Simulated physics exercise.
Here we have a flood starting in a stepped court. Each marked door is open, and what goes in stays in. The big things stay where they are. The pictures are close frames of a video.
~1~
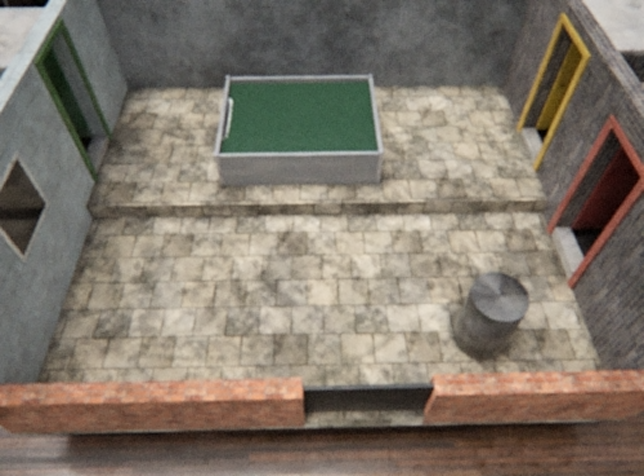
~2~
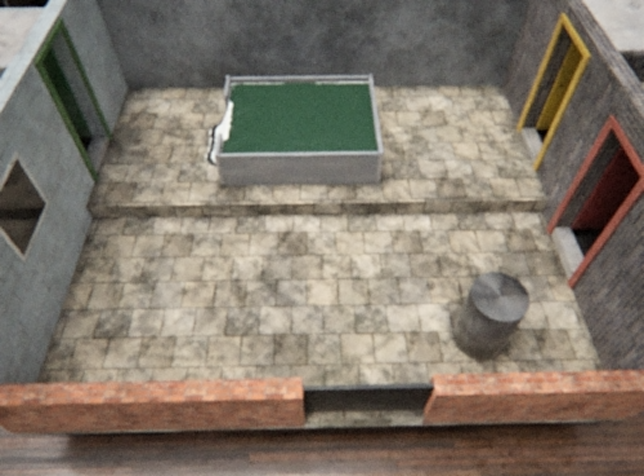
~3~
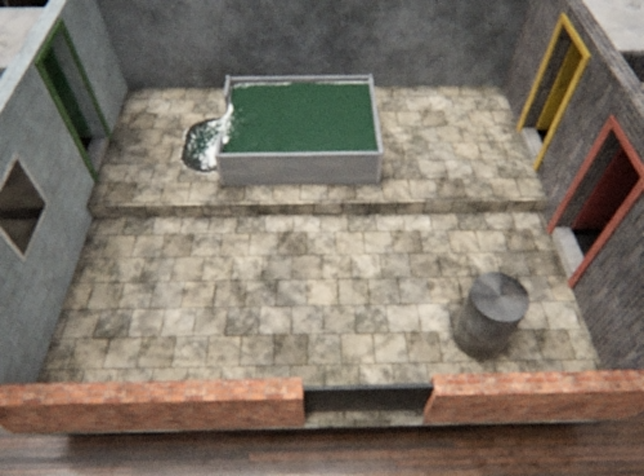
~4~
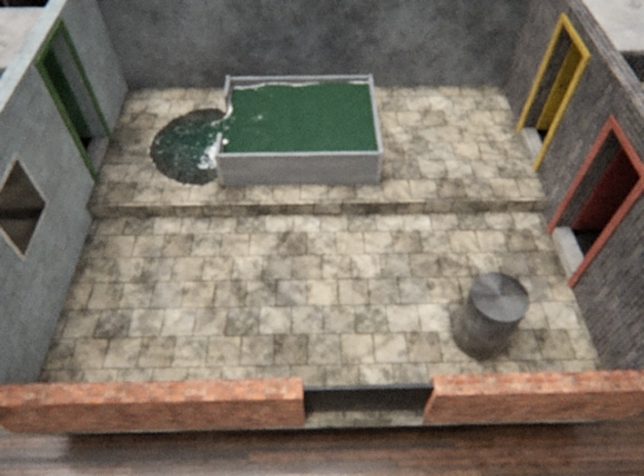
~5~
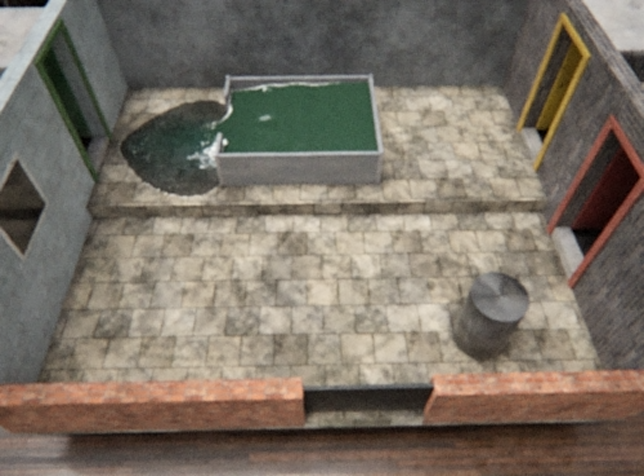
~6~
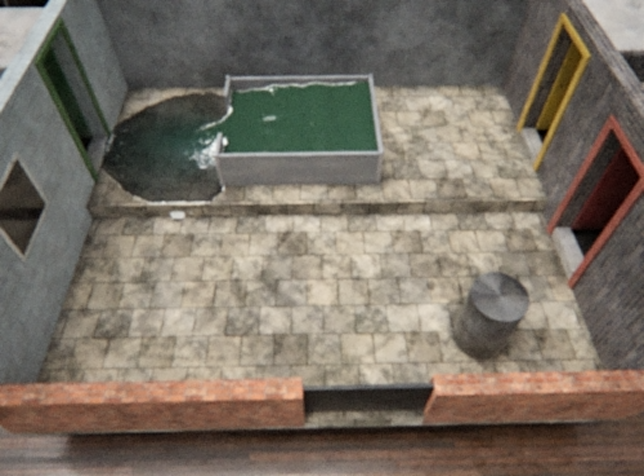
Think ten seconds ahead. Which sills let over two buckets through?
In the end: The red door admits no more than that; the green door lets in a lot; the yellow door admits no more than that.
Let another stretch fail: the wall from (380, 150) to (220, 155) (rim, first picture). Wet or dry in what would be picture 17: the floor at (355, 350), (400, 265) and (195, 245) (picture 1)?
As listed: Covered, wet, covered.
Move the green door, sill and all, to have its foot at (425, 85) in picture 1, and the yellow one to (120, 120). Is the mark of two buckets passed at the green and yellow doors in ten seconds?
The green door lets less in, the yellow door takes more.
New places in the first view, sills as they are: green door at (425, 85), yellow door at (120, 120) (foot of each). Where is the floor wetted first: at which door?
That is the yellow door.
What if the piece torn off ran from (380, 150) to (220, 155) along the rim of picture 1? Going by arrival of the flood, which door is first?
The red-painted one.
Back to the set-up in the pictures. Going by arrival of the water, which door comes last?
Last comes the red one.
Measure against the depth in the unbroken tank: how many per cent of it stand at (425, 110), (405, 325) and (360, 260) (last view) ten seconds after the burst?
Roughly 4, 4 and 4 per cent, in turn.
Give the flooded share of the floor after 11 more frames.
Roughly 20 per cent.
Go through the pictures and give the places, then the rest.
The first picture shows still water in the tank at (299, 117).
In the second picture, the front is at (215, 164), out from the gap at (228, 134).
In the third picture, water pours out at (229, 136) and has run to (190, 164).
In the fourth picture, water pours out at (229, 136) and has run to (154, 155).
In the fifth picture, water pours out at (229, 136) and has run to (125, 148).
In the sixth picture, the front is at (103, 163), out from the gap at (229, 135).
A moment on, water covers 15 % of the floor; the red door not reached, the green door over two buckets in, the yellow door not reached.
Next, water covers 20 % of the floor; the red door not reached, the green door far over two buckets in, the yellow door not reached.
Then, water covers 30 % of the floor; the red door not reached, the green door far over two buckets in, the yellow door not reached.
Later, water covers 55 % of the floor; the red door not reached, the green door far over two buckets in, the yellow door wet at the sill, nothing in.
In the end, water covers 90 % of the floor; the red door wet at the sill, nothing in, the green door far over two buckets in, the yellow door wet at the sill, nothing in.
